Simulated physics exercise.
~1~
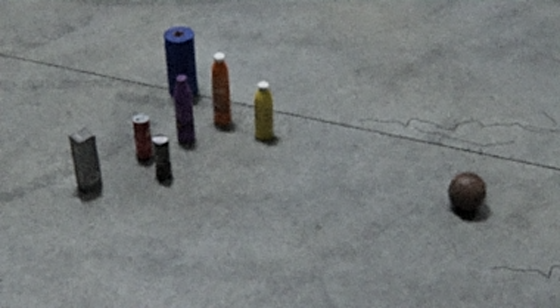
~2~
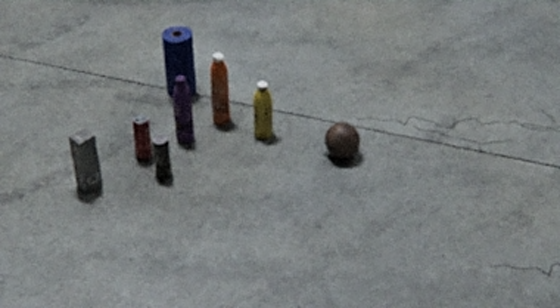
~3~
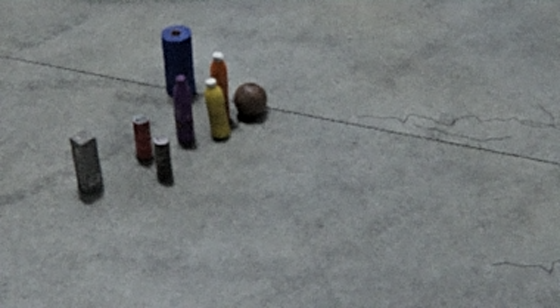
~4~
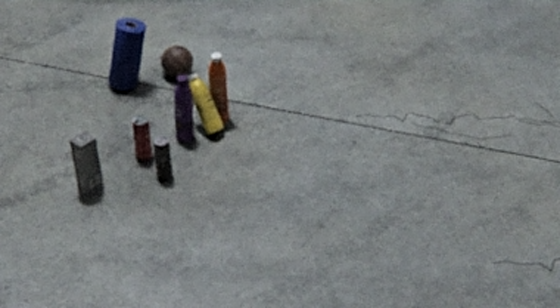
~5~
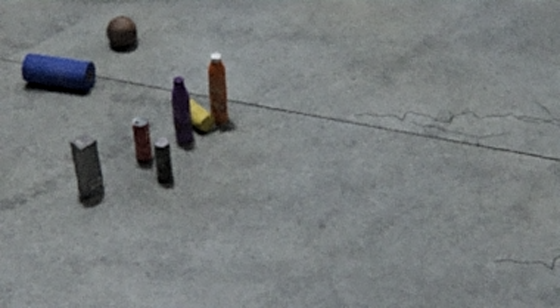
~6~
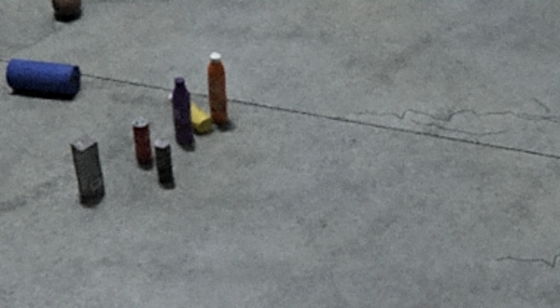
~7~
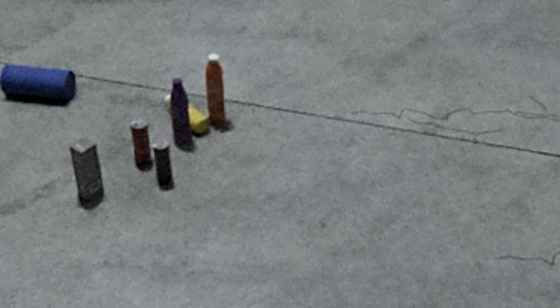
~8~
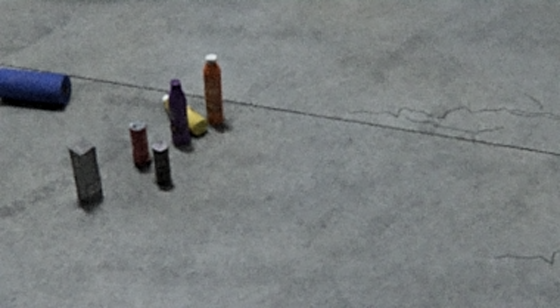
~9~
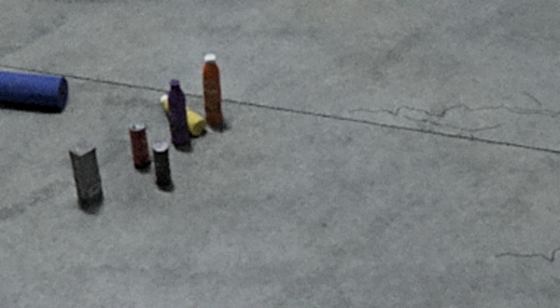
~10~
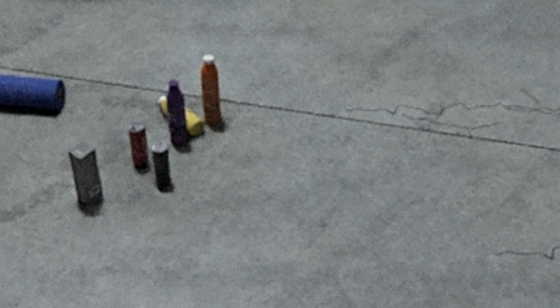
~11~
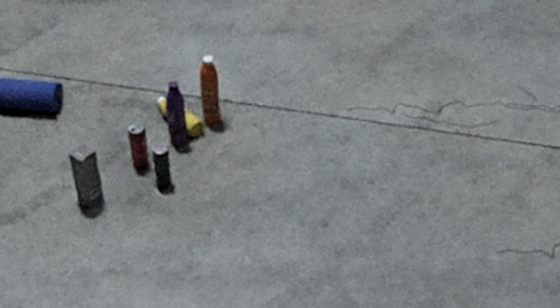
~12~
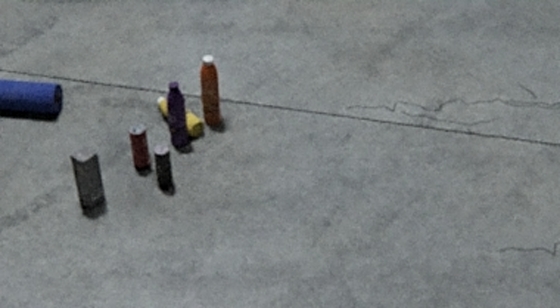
A brown ball rolls leftward across a cracked grey concrete floor, seen from above at an angle, towards a loose group of standing objects. A tall blue roll stands at the back, with purple, orange and yellow bottles near it and a small red can, a black can and a grey carton in front. The ball knocks the yellow bottle into a lean, passes behind the purple bottle and strikes the blue roll. Both struck items topple as the ball rolls away at upper left. The blue roll ends lying at the left edge, the yellow bottle lies behind the purple one, and the others remain standing.
